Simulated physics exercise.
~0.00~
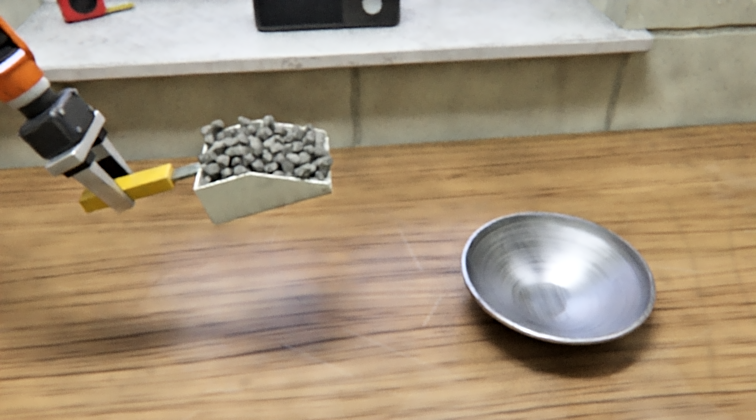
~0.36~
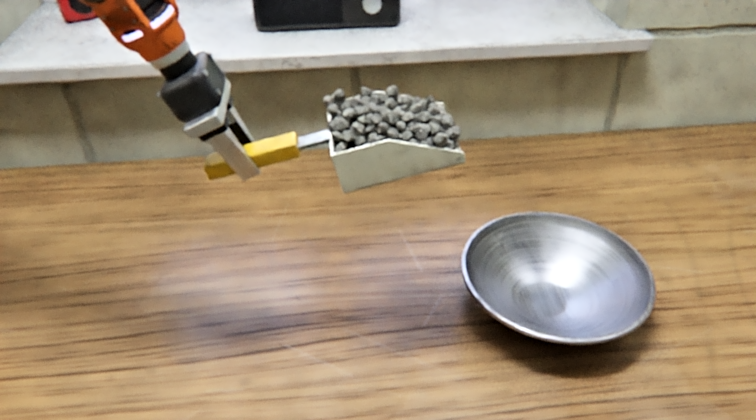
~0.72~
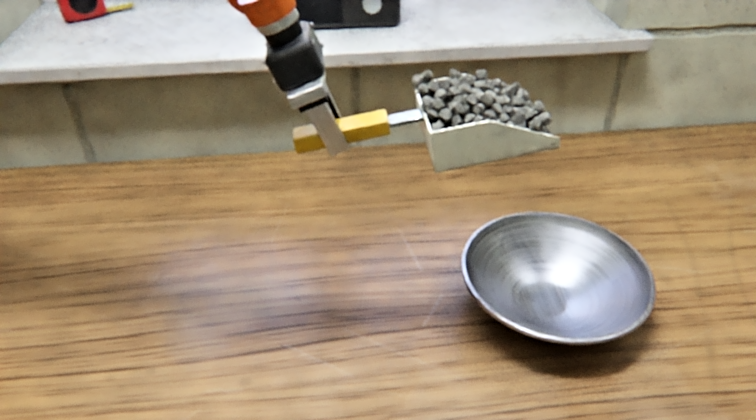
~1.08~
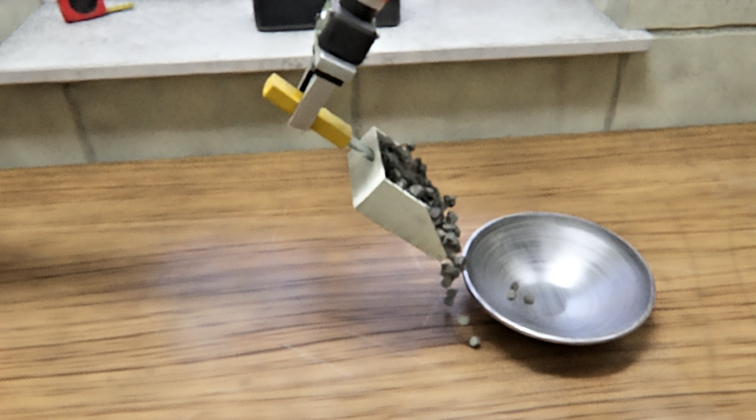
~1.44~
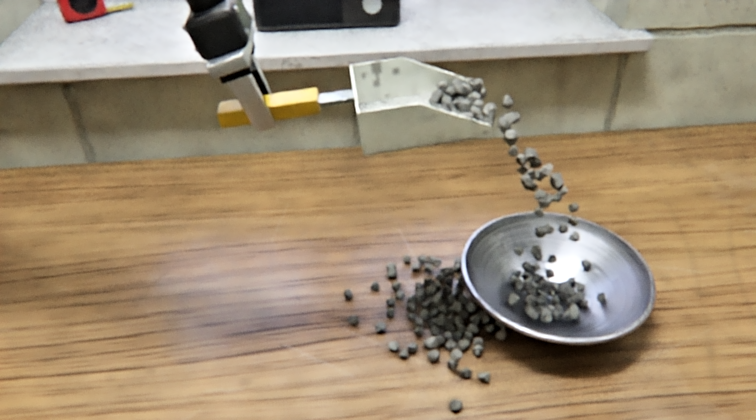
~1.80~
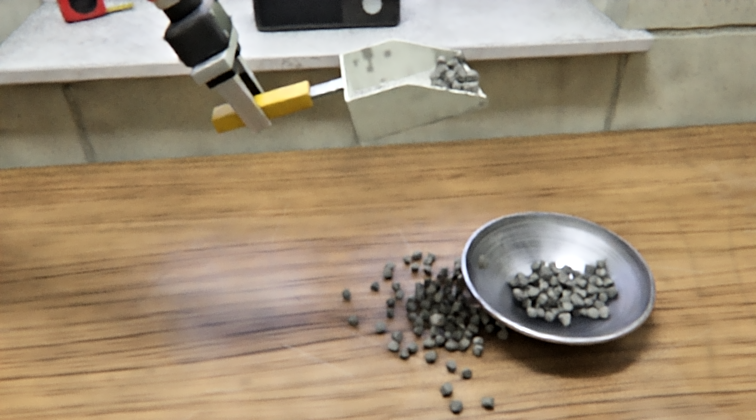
Gray pebbles spilled from a scoop held by a robot arm, which carried them right toward a metal bowl, tipped them out, then drew back and leveled off, leaving many in the bowl, many scattered on the wooden table, and a few in the scoop.
